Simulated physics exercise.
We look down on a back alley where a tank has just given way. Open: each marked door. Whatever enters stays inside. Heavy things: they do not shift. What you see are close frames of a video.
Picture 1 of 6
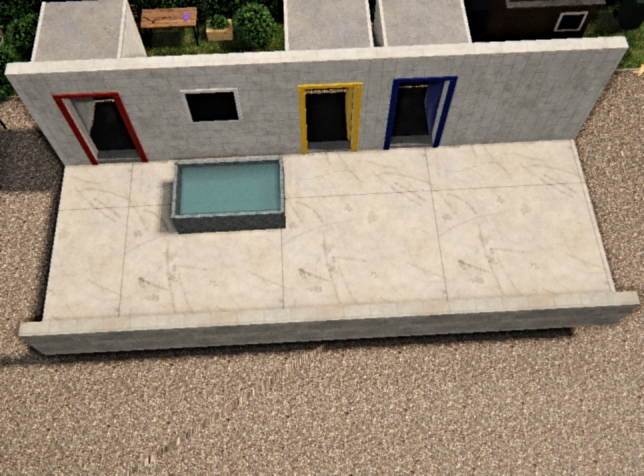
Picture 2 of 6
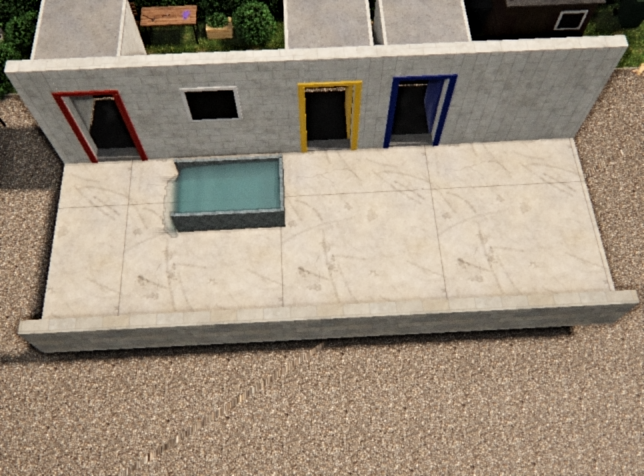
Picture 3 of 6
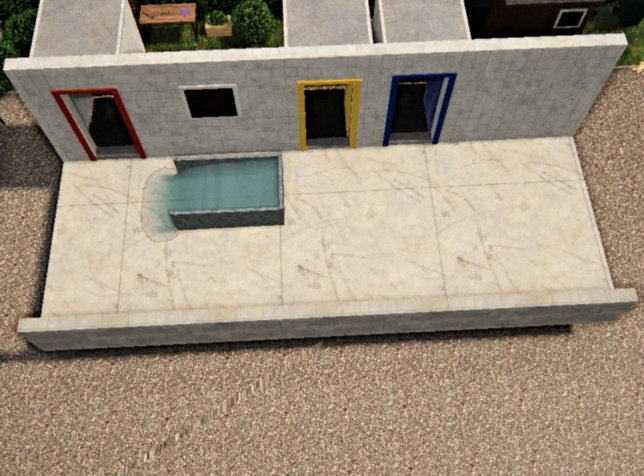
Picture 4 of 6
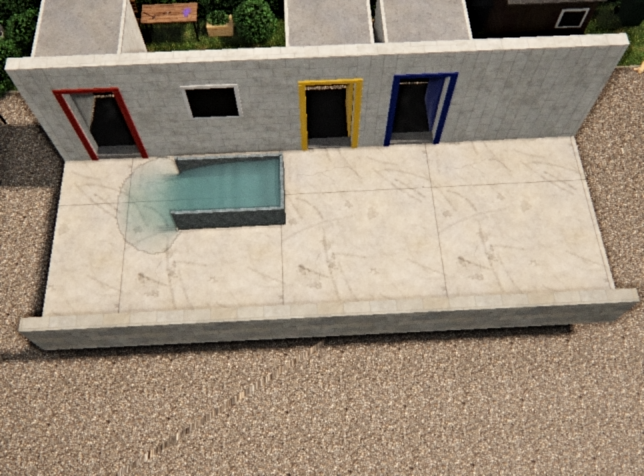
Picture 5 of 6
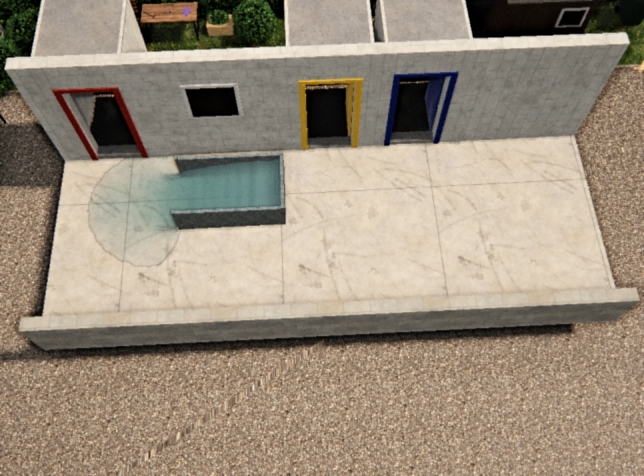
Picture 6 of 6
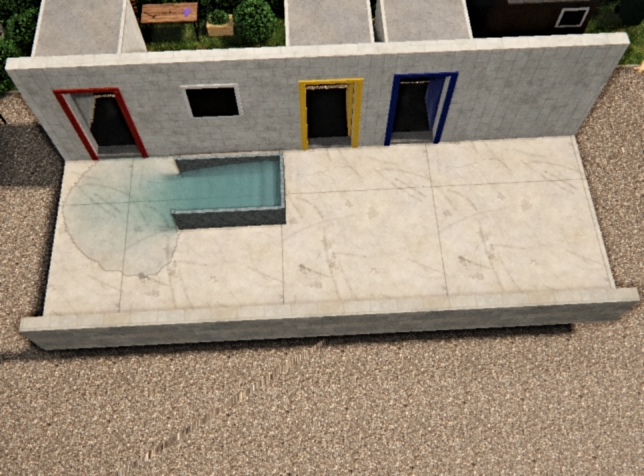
A back alley with a pale, marble-like paved floor is seen from high above, bordered by a low wall in front and brown gravel beyond. Along the grey back wall are a red-framed doorway at left, a small white-framed window, then yellow- and blue-framed doorways, with an open tank of still teal water below the window. The tank's left side opens and water pours out leftward, spreading across the floor in a thin, widening rounded sheet, while the camera stays essentially still.
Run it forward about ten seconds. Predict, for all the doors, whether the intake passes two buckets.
My prediction: The yellow door never exceeds two buckets. The blue door never exceeds two buckets. The red door never exceeds two buckets.
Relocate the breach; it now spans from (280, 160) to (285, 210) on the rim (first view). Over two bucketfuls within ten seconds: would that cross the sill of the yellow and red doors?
Yellow door: Beyond the mark, red door: Short of the mark.
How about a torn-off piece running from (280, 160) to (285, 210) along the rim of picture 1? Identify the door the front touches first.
The yellow one, I'd guess.
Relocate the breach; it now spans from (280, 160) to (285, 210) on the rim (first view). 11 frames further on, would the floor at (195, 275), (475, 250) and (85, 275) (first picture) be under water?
Taking the three spots as listed, they end up spared, inundated and spared.
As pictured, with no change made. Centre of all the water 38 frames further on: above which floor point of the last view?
I'd point to (171, 210).
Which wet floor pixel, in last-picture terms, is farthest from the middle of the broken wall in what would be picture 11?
I'd point to (60, 293).
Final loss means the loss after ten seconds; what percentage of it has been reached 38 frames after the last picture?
Approximately 90 %.
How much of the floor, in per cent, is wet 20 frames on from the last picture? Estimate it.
About 20 per cent.
A moment on, water covers 20 % of the floor; the yellow door not reached, the blue door not reached, the red door wet at the sill, nothing in.
Next, water covers 20 % of the floor; the yellow door not reached, the blue door not reached, the red door under two buckets in.
Then, water covers 20 % of the floor; the yellow door not reached, the blue door not reached, the red door under two buckets in.
Later, water covers 15 % of the floor; the yellow door not reached, the blue door not reached, the red door under two buckets in.
In the end, water covers 5 % of the floor; the yellow door not reached, the blue door not reached, the red door under two buckets in.
